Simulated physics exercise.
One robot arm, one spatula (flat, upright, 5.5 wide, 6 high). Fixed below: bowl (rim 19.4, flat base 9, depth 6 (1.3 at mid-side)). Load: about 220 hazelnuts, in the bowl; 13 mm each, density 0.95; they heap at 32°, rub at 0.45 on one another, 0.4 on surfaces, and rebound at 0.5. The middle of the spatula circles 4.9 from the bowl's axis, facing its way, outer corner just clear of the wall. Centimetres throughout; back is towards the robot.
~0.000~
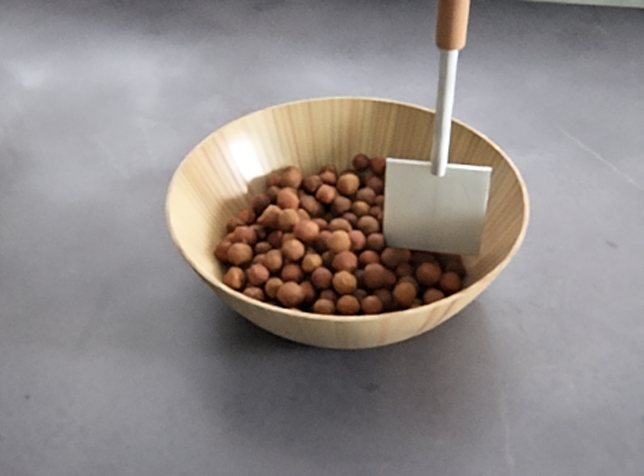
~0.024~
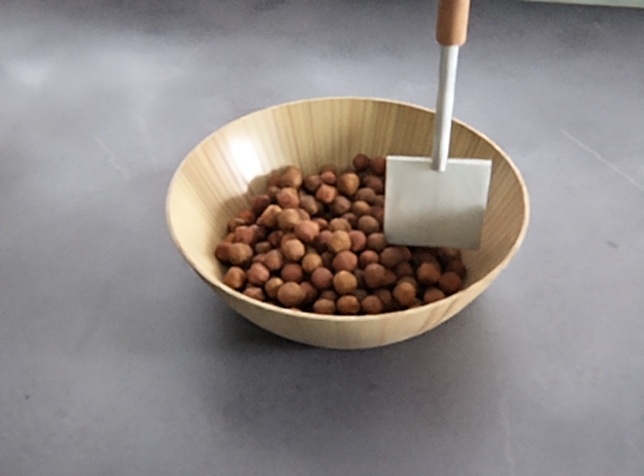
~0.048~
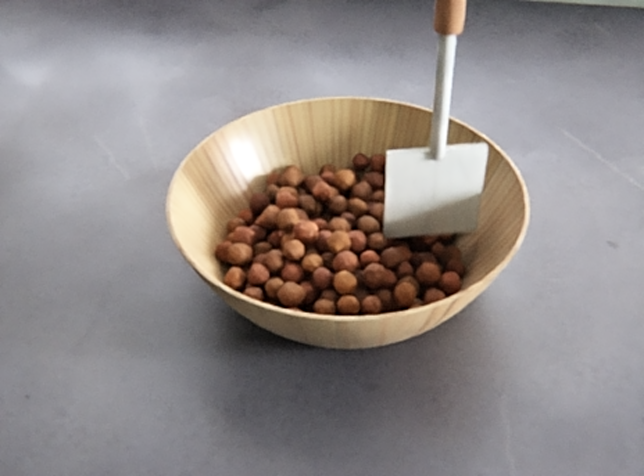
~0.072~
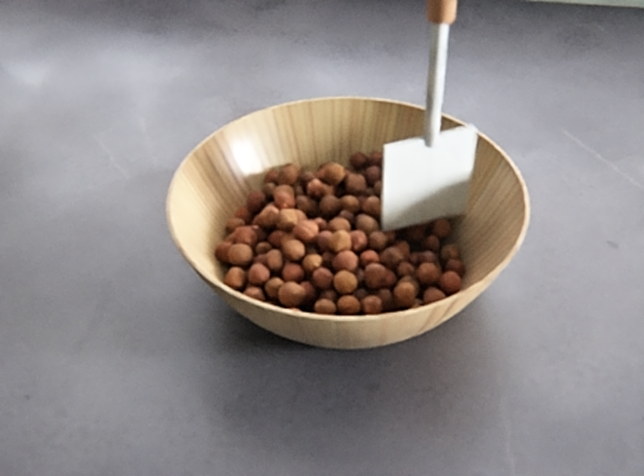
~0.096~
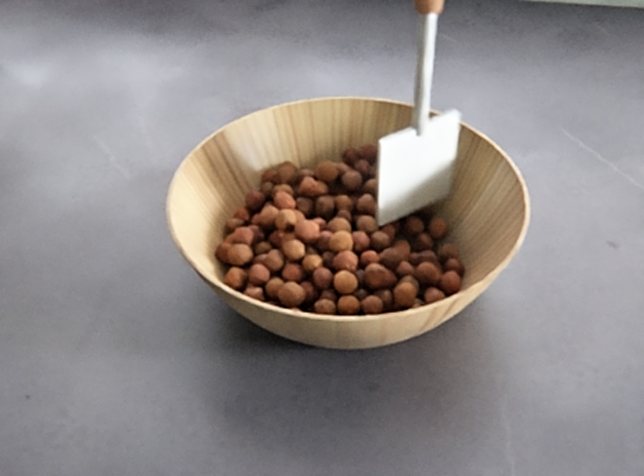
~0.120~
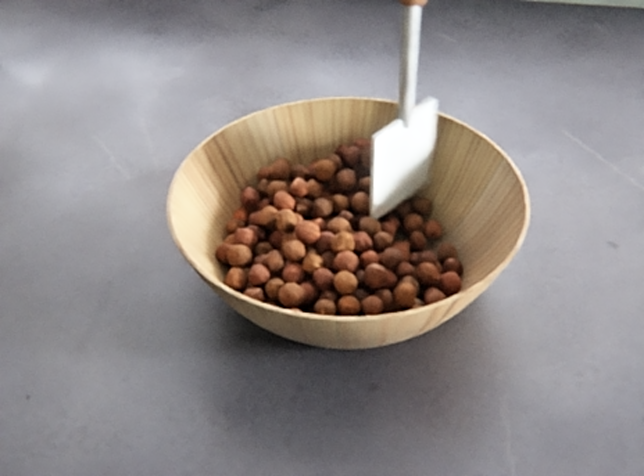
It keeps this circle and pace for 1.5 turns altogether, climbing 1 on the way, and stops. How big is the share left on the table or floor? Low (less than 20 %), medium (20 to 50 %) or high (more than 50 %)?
Answer: Low; less than 20 % of the hazelnuts finish on the table or floor.
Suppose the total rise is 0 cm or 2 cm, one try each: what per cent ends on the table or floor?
About 20 and 5 per cent.
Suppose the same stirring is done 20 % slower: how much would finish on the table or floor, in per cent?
In that case some 5 per cent.
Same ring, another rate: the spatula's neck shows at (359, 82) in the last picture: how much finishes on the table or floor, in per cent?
About 30 per cent.
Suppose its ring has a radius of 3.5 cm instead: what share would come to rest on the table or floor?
In that case some 5 per cent.
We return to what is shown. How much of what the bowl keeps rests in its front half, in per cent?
Roughly 60 per cent.
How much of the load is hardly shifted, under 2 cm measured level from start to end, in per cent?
Some 15 per cent.
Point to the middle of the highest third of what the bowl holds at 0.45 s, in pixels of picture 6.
Near (325, 287).
By 0.45 s, 246° round, highest piece 8 above the table; 206 in the bowl, 5 on the table or floor, 6 in flight or on the tool.
By 0.77 s, 74° round, highest piece 7 above the table; 193 in the bowl, 20 on the table or floor, 4 in flight or on the tool.
By 1.14 s, 180° round, highest piece 5 above the table; 191 in the bowl, 26 on the table or floor.
By 1.84 s, 180° round, highest piece 5 above the table; 191 in the bowl, 26 on the table or floor.
Final count, 191 in the bowl, 26 on the table or floor. That is 12 % on the table or floor.
